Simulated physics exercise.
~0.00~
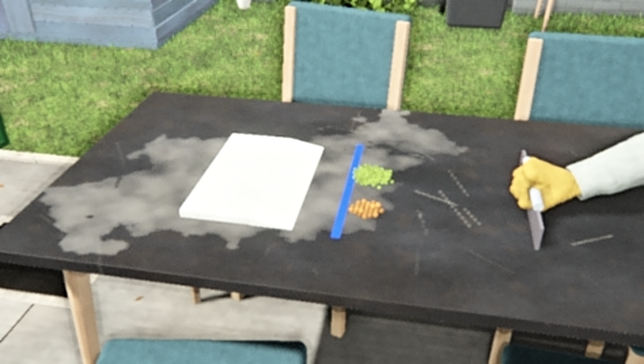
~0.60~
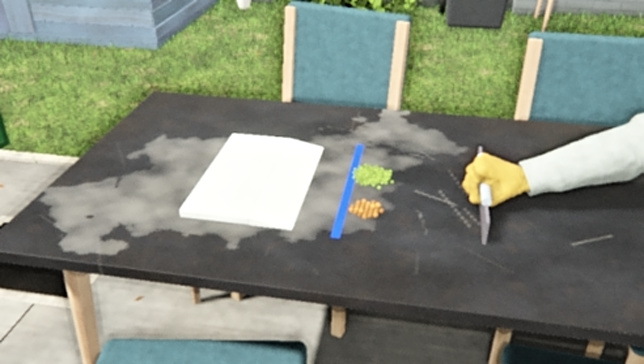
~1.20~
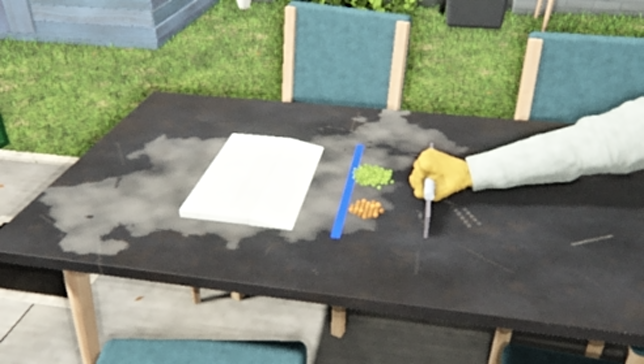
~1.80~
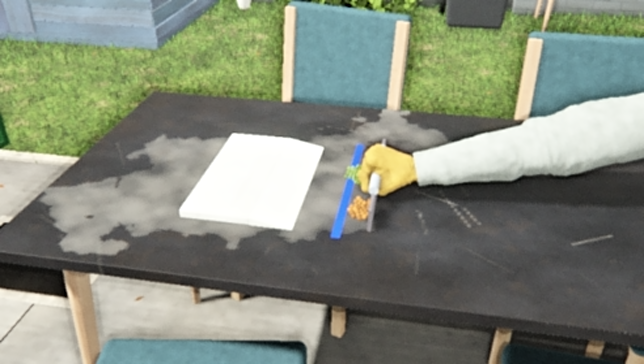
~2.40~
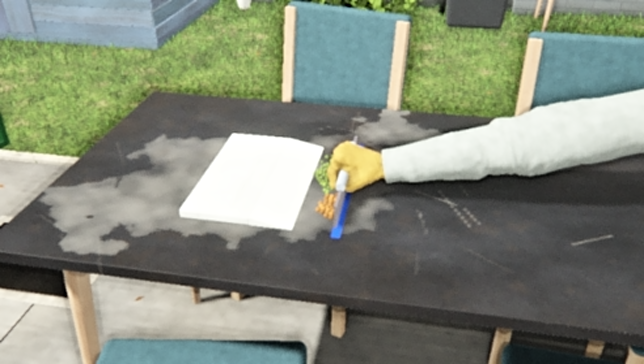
On a dark, stained outdoor table with teal chairs around it and grass behind, a white slab lies left of a strip of blue tape, with small piles of green and orange bits just right of the tape. A hand in a yellow glove, its arm in a pale sleeve, holds an upright scraper near the right side. The hand slides the scraper steadily left across the bare tabletop. It reaches the two piles and pushes them over the tape toward the slab. The scraper ends at the blue tape, with both piles still on the table, short of the slab.
